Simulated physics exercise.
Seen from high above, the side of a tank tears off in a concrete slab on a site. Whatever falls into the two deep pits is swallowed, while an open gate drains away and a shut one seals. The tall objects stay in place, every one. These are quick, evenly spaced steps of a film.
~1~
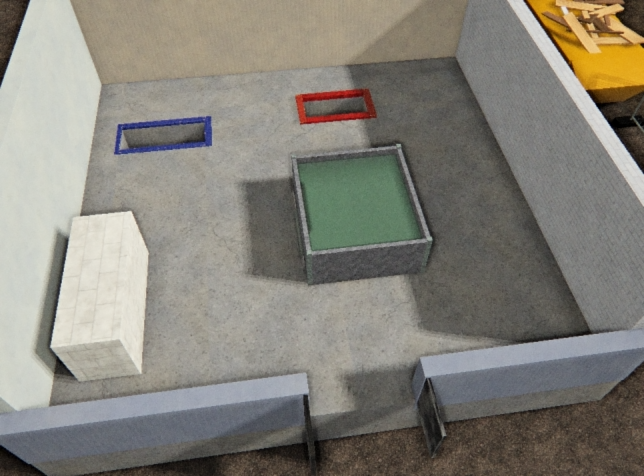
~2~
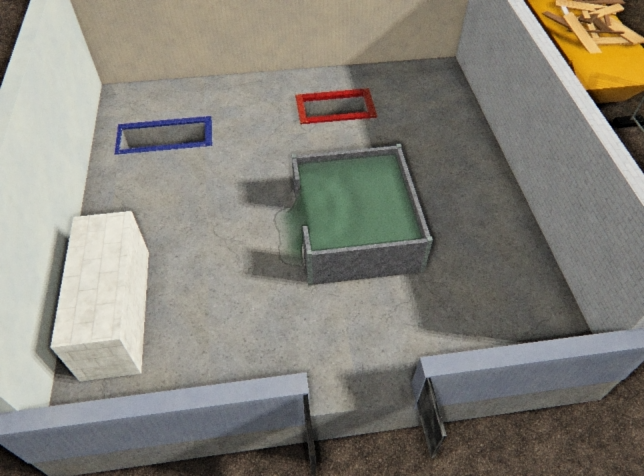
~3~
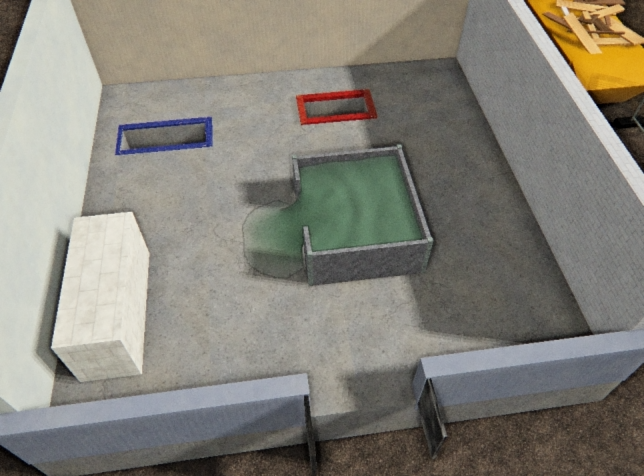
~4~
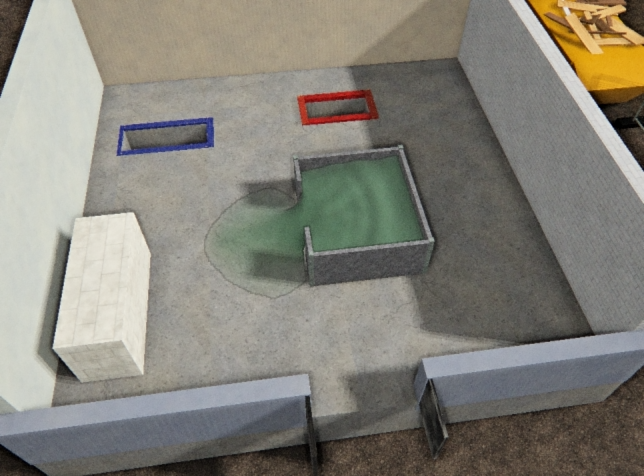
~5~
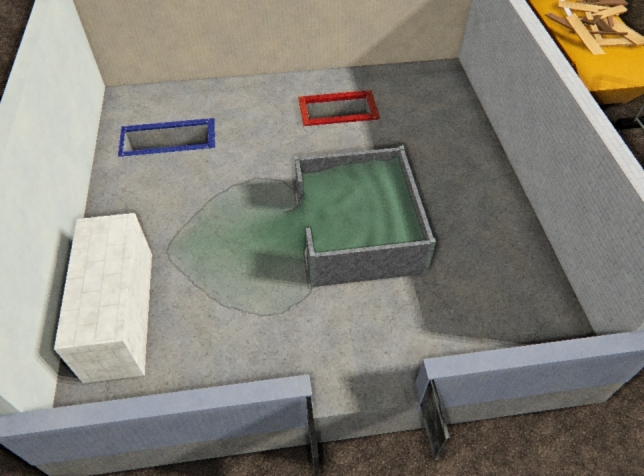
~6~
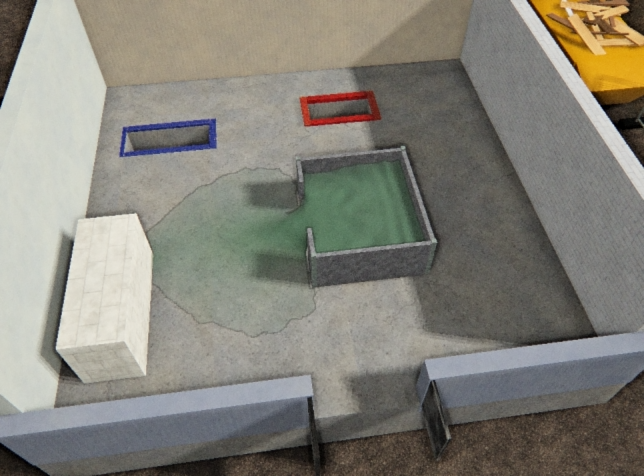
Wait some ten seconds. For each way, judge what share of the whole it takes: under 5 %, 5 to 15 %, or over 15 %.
Gate: Smaller than five per cent. Blue pit: Greater than fifteen per cent. Red pit: Smaller than five per cent.
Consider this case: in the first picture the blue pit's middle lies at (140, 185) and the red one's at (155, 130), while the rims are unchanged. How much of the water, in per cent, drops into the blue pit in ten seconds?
Roughly 40 per cent ends up in the blue pit.
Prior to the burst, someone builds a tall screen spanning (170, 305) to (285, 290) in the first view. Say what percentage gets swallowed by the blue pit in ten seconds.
The blue pit gets 30 per cent.
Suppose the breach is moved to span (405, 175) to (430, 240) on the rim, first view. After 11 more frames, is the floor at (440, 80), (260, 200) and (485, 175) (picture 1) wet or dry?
Note, points one to three: Reached and soaked / unreached / reached and soaked.
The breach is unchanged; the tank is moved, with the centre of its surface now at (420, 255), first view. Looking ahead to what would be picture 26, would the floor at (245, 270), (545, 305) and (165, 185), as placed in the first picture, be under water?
Checking the three spots, I get swamped, high and dry, swamped.
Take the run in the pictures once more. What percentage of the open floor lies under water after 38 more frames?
Estimated share: Around 60 %.
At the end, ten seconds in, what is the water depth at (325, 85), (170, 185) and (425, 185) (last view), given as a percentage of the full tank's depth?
About 2, 4 and 0 percent, in that order.
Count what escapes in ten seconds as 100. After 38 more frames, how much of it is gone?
About 55 per cent.
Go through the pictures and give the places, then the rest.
The first frame shows the water tank at (357, 200) is whole and still.
In the second frame, the front is at (292, 261), out from the gap at (304, 223).
In the third frame, the front is at (255, 263), out from the gap at (305, 226).
In the fourth frame, water pours out at (306, 226) and has run to (210, 245).
In the fifth frame, water pours out at (307, 226) and has run to (174, 253).
In the sixth frame, water pours out at (308, 227) and has run to a hidden place.
A moment on, water covers 25 % of the floor; the gate 0 %, the blue pit 0 %, the red pit 0 %.
Next, water covers 30 % of the floor; the gate 0 %, the blue pit 2 %, the red pit 0 %.
Then, water covers 40 % of the floor; the gate 0 %, the blue pit 7 %, the red pit 0 %.
Later, water covers 60 % of the floor; the gate 1 %, the blue pit 15 %, the red pit 0 %.
In the end, water covers 80 % of the floor; the gate 2 %, the blue pit 25 %, the red pit 0 %.
